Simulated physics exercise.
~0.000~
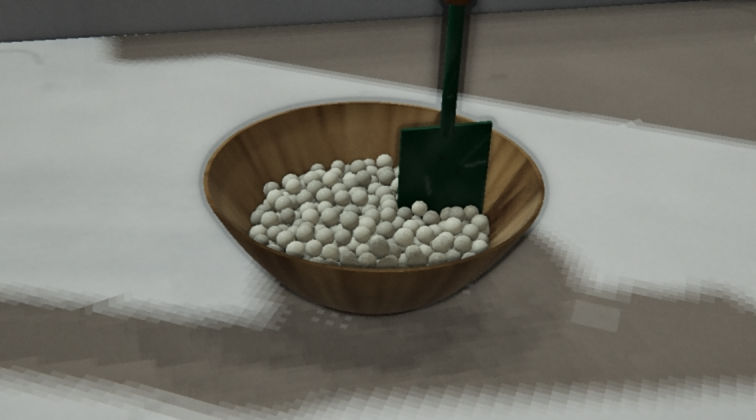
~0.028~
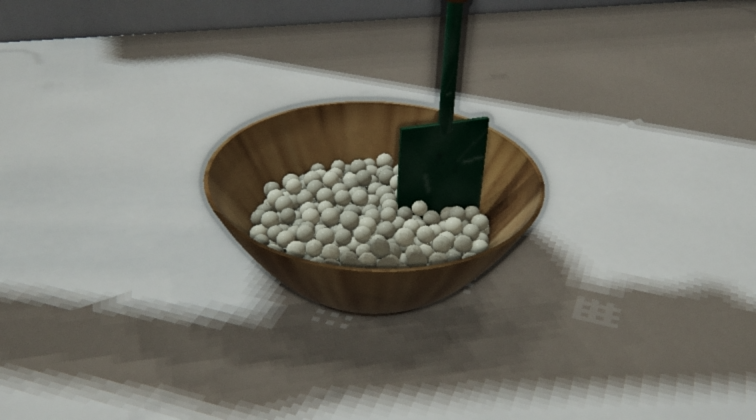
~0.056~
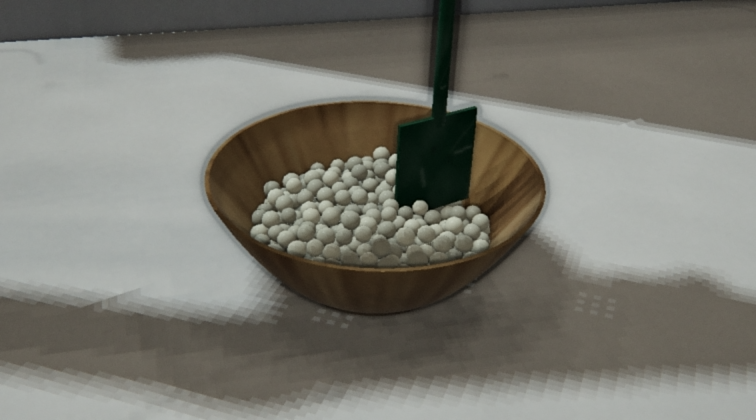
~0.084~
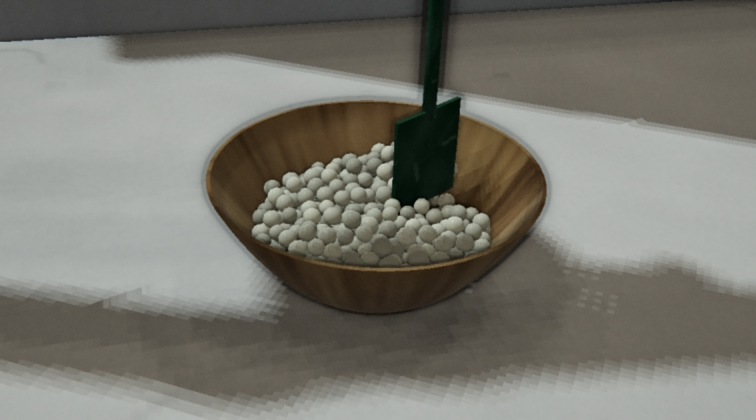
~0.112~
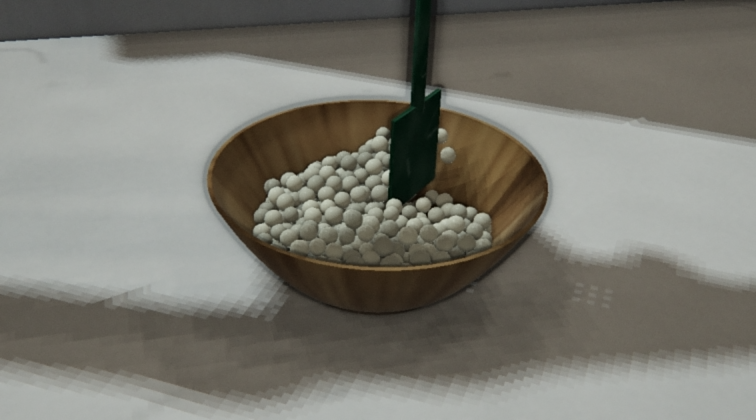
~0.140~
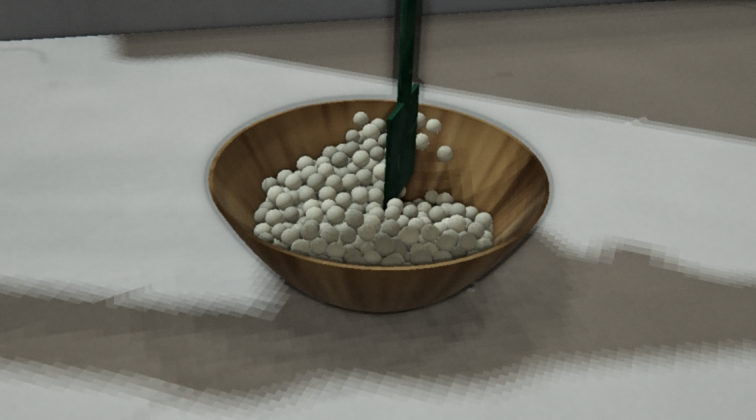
A brown wooden bowl of small whitish beads sits on a pale, grey-shadowed surface, seen from above at an angle by a still camera. A dark green flat paddle on an upright handle stands among the beads at the bowl's right rear. The paddle slides a little leftward and away, turning until nearly edge-on, while beads pile up toward the back and a few appear behind it.
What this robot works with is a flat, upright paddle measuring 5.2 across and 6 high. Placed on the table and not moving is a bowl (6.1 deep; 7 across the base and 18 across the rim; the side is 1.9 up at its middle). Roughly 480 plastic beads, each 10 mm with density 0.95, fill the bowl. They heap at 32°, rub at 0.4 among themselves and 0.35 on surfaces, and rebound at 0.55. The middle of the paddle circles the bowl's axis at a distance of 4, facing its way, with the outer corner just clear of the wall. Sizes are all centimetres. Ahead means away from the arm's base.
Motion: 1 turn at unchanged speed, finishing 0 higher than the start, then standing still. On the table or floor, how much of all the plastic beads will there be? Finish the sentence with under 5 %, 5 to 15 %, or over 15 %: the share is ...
The share is 5 to 15 %.
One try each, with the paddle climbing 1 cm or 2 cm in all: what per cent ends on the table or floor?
About 5 and 0 per cent.
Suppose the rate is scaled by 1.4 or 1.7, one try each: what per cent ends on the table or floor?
First try close to 15, second close to 30, in per cent.
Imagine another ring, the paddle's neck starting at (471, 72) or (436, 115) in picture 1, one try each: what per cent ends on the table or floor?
0 and 5 per cent.
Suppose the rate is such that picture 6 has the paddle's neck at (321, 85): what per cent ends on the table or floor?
Roughly 40 per cent.
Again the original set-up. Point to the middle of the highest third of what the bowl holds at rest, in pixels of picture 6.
Somewhere close to (416, 173).
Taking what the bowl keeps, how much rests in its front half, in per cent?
35 %.
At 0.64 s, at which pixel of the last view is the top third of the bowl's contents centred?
In the last picture it sits around (467, 216).
After 0.39 s, 174° round, highest piece 8 above the table; 477 in the bowl, 3 on the table or floor, 2 in flight or on the tool.
After 0.64 s, 292° round, highest piece 8 above the table; 454 in the bowl, 21 on the table or floor, 7 in flight or on the tool.
After 0.97 s, 0° round, highest piece 7 above the table; 441 in the bowl, 40 on the table or floor, 1 in flight or on the tool.
After 1.67 s, 0° round, highest piece 6 above the table; 440 in the bowl, 42 on the table or floor.
In the end, 440 in the bowl, 42 on the table or floor. That is 9 % on the table or floor.
